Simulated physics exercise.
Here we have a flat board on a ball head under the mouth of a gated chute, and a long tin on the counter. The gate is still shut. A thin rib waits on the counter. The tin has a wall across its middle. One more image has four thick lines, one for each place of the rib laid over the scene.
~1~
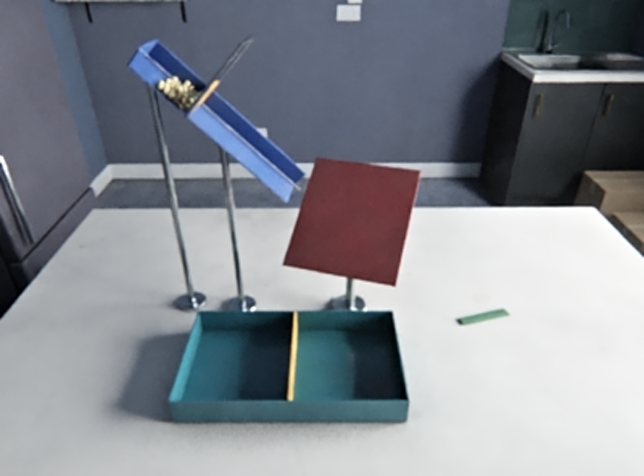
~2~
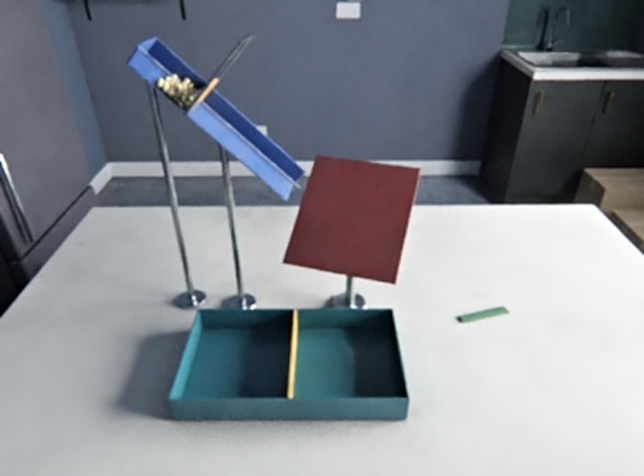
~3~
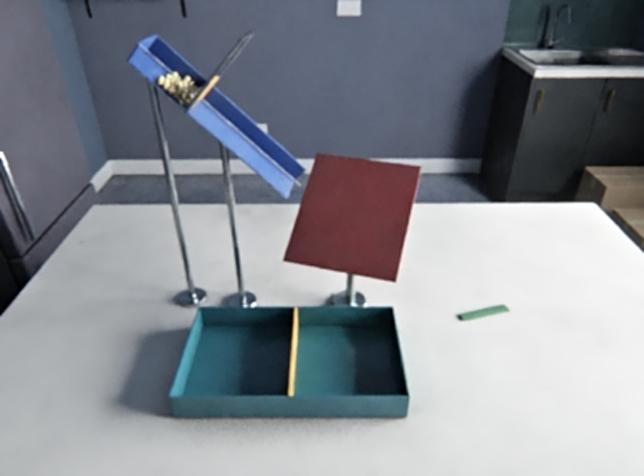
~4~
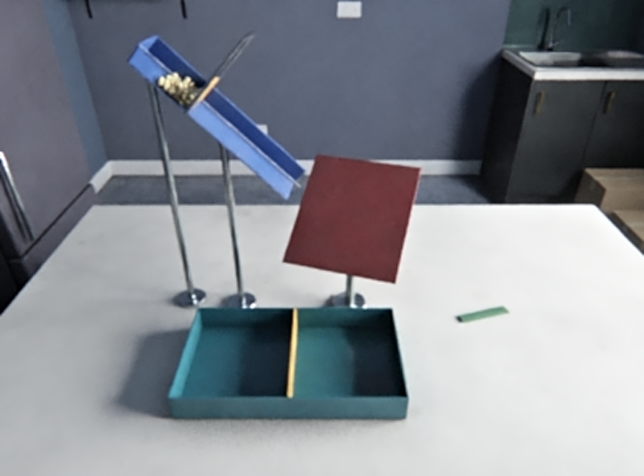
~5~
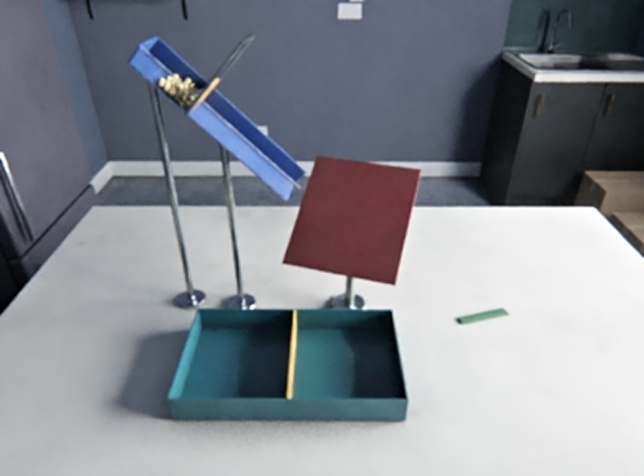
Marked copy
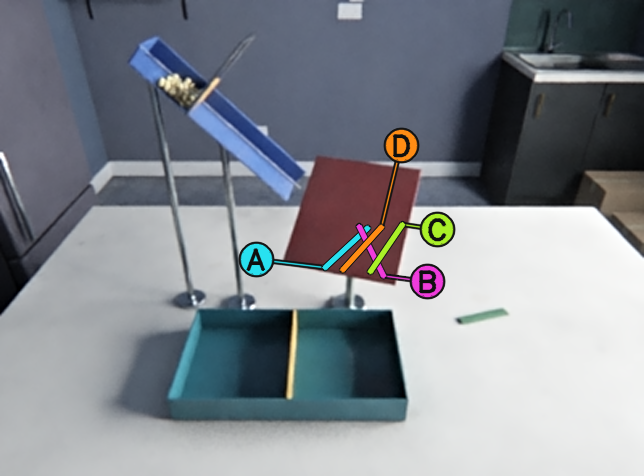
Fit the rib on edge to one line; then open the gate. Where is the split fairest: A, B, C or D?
A beats the others.
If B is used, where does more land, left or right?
The right half.
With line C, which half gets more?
The right half.
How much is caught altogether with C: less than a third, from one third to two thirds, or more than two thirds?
It is more than two thirds.
On the marked copy, line A from (367, 228) to (325, 267); line B from (359, 226) to (383, 275); line C from (402, 224) to (370, 271); line D from (381, 227) to (342, 269).
If A is chosen, of what is caught, close to two thirds in the left half, close to a third in the right.
If B is chosen, of what is caught, a small share in the left half, all but a few in the right.
If C is chosen, of what is caught, a small share in the left half, all but a few in the right.
If D is chosen, of what is caught, a small share in the left half, the bulk in the right.
